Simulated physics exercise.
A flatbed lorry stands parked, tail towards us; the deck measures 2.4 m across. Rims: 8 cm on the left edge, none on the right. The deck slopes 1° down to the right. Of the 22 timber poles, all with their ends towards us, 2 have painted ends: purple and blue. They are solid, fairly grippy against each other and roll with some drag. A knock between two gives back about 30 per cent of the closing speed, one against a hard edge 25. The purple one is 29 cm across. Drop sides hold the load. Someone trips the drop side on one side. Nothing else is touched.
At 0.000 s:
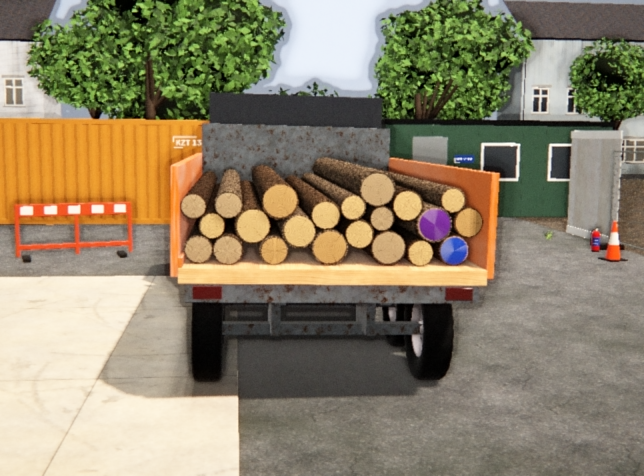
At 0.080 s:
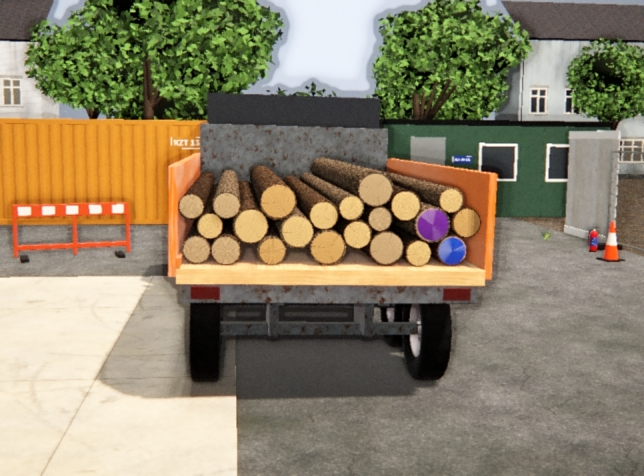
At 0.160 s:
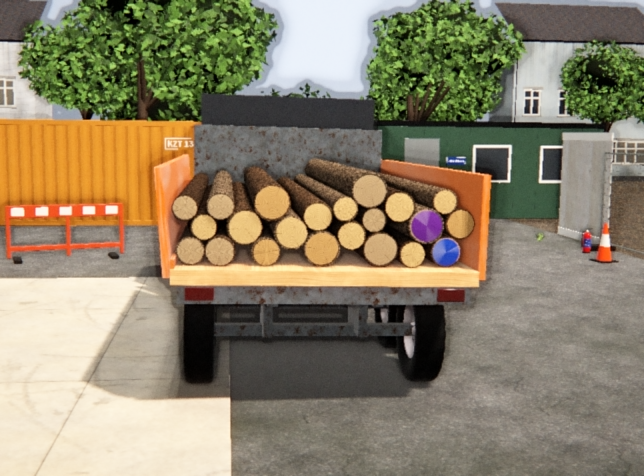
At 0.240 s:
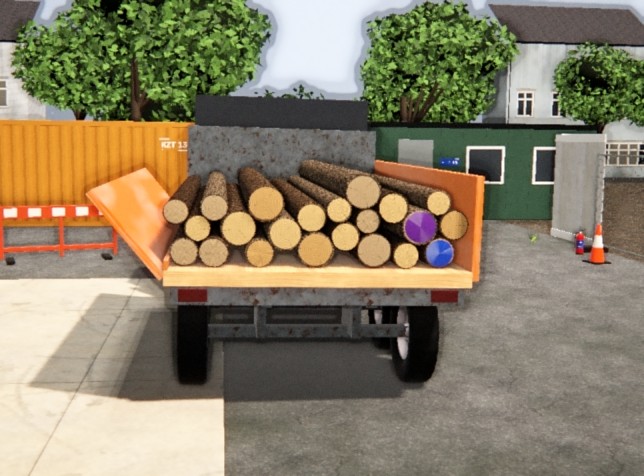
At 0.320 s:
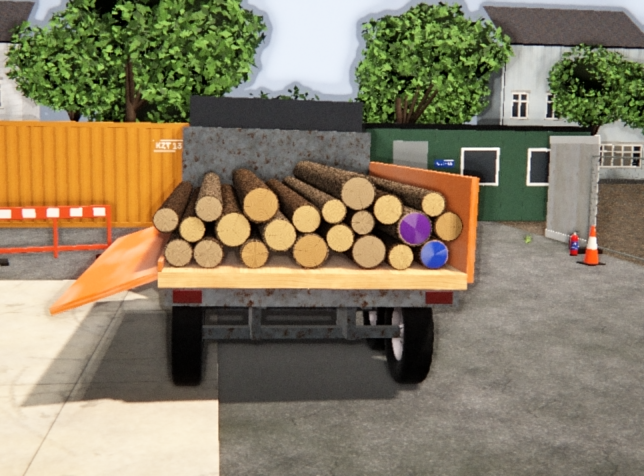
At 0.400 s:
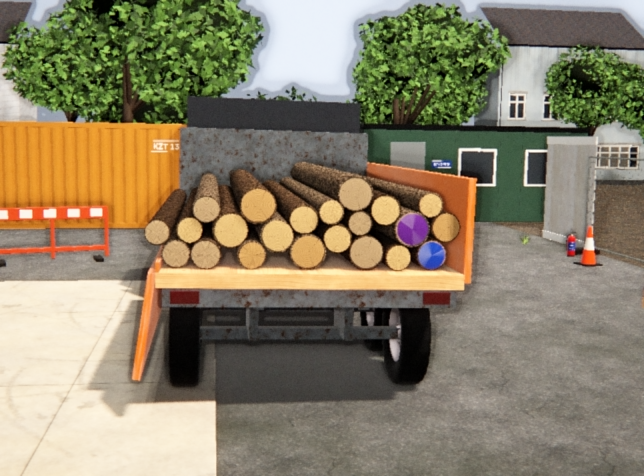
At first, a parked lorry seen from behind carries a stack of logs between two upright orange side boards, one log end purple and another blue. Then the left board swings outward and down until it hangs beside the deck, while the logs barely shift and the right board stays upright.
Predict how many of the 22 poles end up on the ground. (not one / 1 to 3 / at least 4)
It is 1 to 3; here the count comes to 1.
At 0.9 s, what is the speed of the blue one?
Roughly 0.0 m/s.
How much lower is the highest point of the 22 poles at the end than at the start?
About 0 cm.
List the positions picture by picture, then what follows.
The first frame shows purple (435, 225), blue (455, 251); both sides upright; the deck slopes 1° down to the right; 7 of the 22 make up the bottom layer.
The second frame shows purple (433, 225), blue (453, 252); both sides upright.
The third frame shows purple (427, 226), blue (447, 253); left board out by 5°, tip at (158, 173).
The fourth frame shows purple (420, 227), blue (440, 254); left board out by 40°, tip at (93, 196).
The fifth frame shows purple (415, 229), blue (435, 255); left board out by 110°, tip at (56, 310).
The sixth frame shows purple (412, 230), blue (432, 256); left board out by 170°, tip at (137, 374).
By 0.9 s, purple is up on others, 40 cm from the right edge; blue is on the deck, 25 cm from the right edge; 1 gone from the deck.
Finally (2.5 s), purple is up on others, 40 cm from the right edge; blue is on the deck, 25 cm from the right edge; 1 gone from the deck.
